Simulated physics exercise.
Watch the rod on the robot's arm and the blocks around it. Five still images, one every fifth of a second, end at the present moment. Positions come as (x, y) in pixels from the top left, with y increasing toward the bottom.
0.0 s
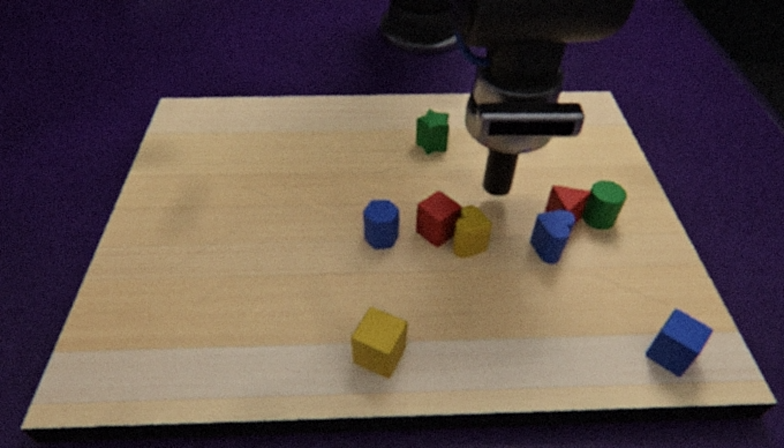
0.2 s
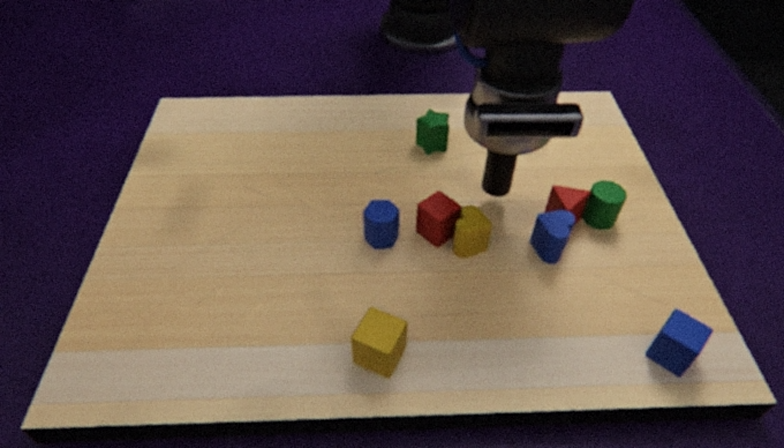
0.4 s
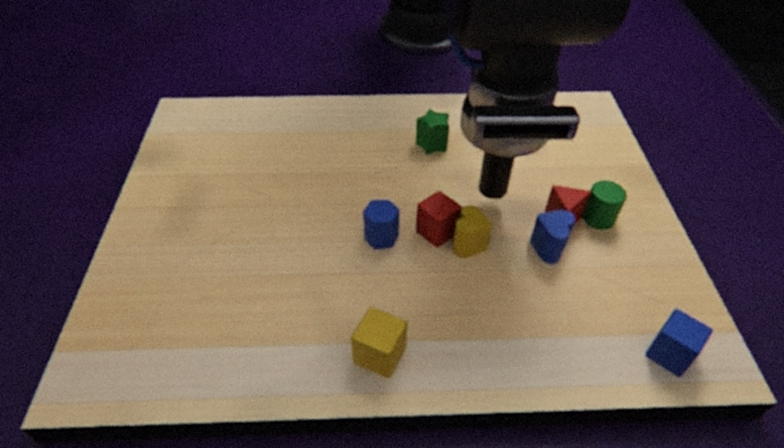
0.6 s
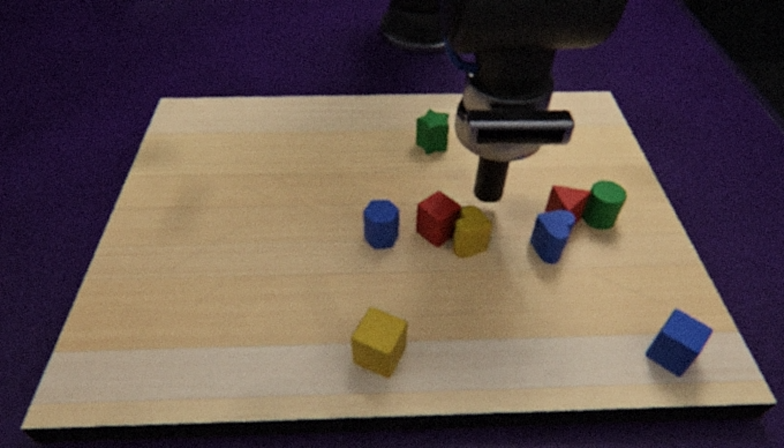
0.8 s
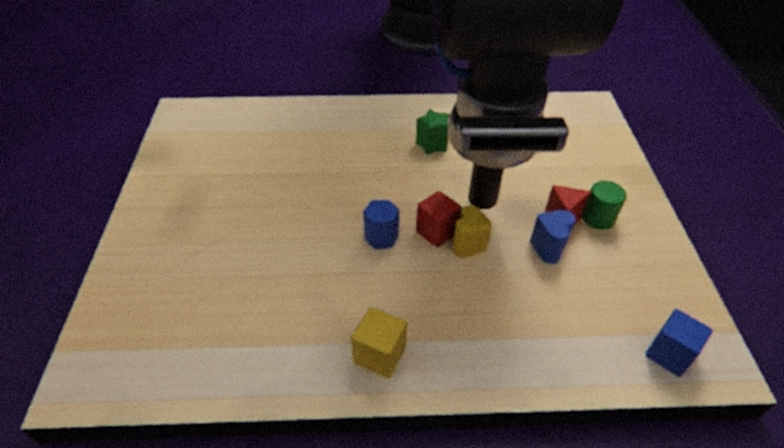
A pale wooden board on a purple surface is seen from a raised, fixed viewpoint, with a dark robot arm reaching in from the top. Red and yellow blocks touch near the centre beside a blue one, with a green star above, red, blue and green blocks to the right, and a yellow cube and blue cube in front. The arm's rod drifts slightly left and towards the viewer, while every block stays still.
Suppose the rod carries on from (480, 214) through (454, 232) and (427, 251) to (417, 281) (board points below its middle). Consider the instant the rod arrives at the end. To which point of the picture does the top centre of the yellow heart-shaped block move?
Expect it around (455, 243).
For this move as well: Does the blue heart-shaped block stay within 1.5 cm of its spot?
Yes, I think so.
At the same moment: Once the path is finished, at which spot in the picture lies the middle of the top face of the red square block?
Near (394, 219).
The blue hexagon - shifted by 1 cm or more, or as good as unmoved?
The push reaches it.
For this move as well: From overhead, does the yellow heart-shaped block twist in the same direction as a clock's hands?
It seems not.
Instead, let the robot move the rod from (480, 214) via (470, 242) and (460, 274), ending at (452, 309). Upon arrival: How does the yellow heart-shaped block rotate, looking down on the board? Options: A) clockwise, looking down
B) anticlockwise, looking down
The correct letter is B.
The first path, step by step. One third of the way, rod (454, 218); red square block (424, 210), turned 25° clockwise; yellow heart-shaped block (467, 230), turned 40° anticlockwise.
Two thirds of the way, rod (428, 237); blue hexagon (364, 209); red square block (396, 218), turned 70° clockwise; yellow heart-shaped block (457, 239), turned 105° anticlockwise.
At the end, rod (418, 267); blue hexagon (363, 209); red square block (394, 219), turned 75° clockwise; yellow heart-shaped block (455, 243), turned 130° anticlockwise; blue heart-shaped block not moved.
